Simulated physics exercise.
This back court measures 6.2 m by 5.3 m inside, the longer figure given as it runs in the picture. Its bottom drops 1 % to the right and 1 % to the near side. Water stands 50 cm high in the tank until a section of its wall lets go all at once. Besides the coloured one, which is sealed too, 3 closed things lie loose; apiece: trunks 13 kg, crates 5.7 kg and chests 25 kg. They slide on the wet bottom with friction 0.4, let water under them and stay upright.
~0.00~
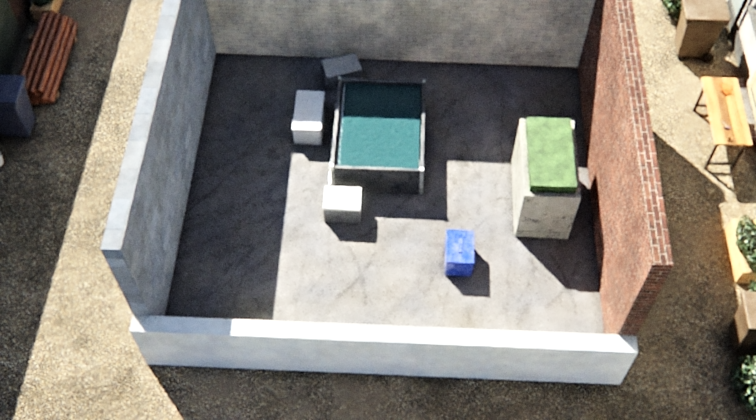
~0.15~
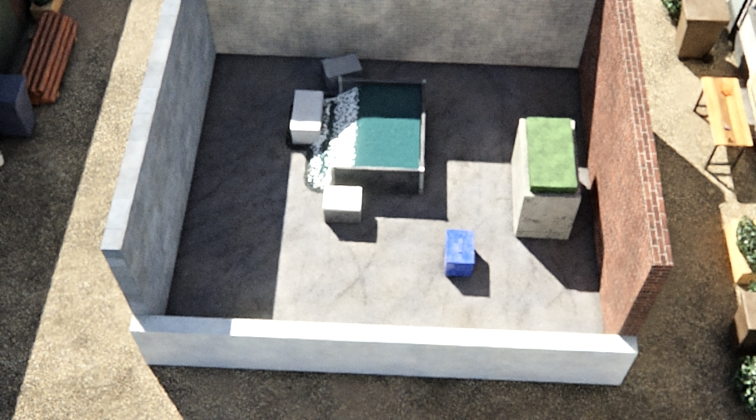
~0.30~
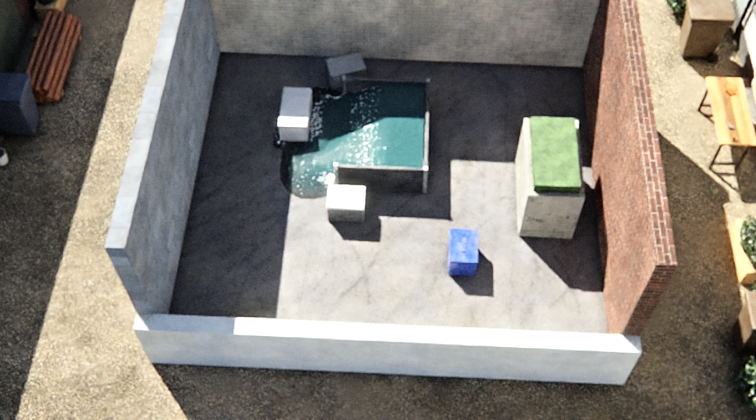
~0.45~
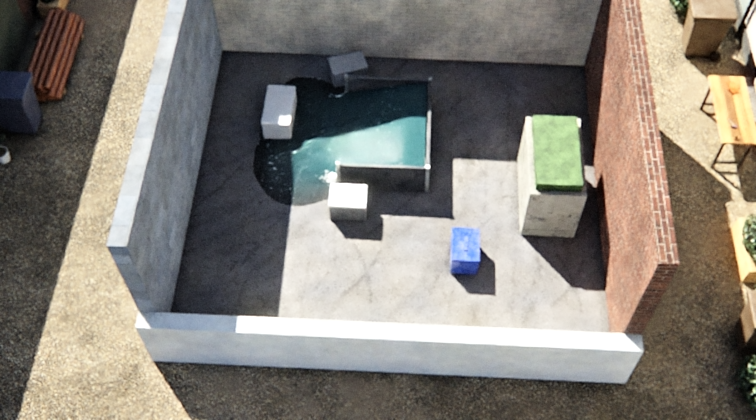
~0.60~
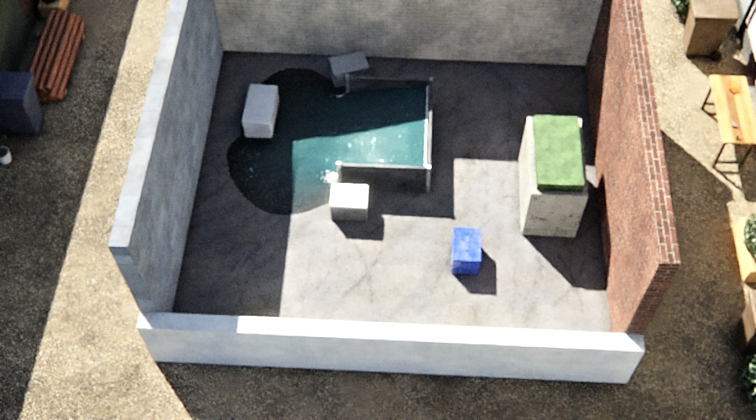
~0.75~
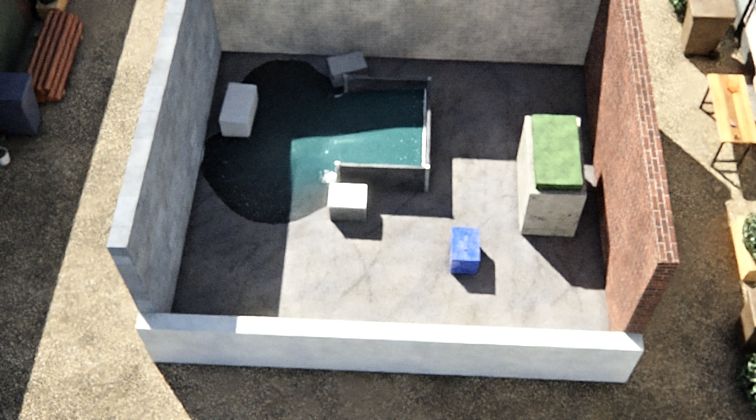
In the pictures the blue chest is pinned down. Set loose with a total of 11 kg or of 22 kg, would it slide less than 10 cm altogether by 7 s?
Verdict: The smaller load will do.
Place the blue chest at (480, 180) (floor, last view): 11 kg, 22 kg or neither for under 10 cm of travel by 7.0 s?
Either load holds.
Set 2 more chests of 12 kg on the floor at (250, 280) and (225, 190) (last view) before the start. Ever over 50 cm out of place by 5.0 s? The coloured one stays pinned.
In that order: More, past it.
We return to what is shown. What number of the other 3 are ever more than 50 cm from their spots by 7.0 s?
I count 2.
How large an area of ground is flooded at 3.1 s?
About 14 m2.
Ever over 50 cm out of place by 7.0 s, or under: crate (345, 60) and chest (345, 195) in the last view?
In turn: More, under.
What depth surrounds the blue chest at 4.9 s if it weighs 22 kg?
Roughly 1 cm.
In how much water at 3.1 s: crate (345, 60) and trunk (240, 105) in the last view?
Roughly 3 and 14 cm.
After 1.4 s the blue chest would be 0 cm from its start with 11 kg and 0 cm from its start with 22 kg; 0 cm of water round it then.
After 3.1 s the blue chest would be 0 cm from its start with 11 kg and 0 cm from its start with 22 kg; 0 cm of water round it then.
After 4.9 s the blue chest would be 0 cm from its start with 11 kg and 0 cm from its start with 22 kg; 1 cm of water round it then.
After 7.0 s the blue chest would be 0 cm from its start with 11 kg and 0 cm from its start with 22 kg; 2 cm of water round it then.
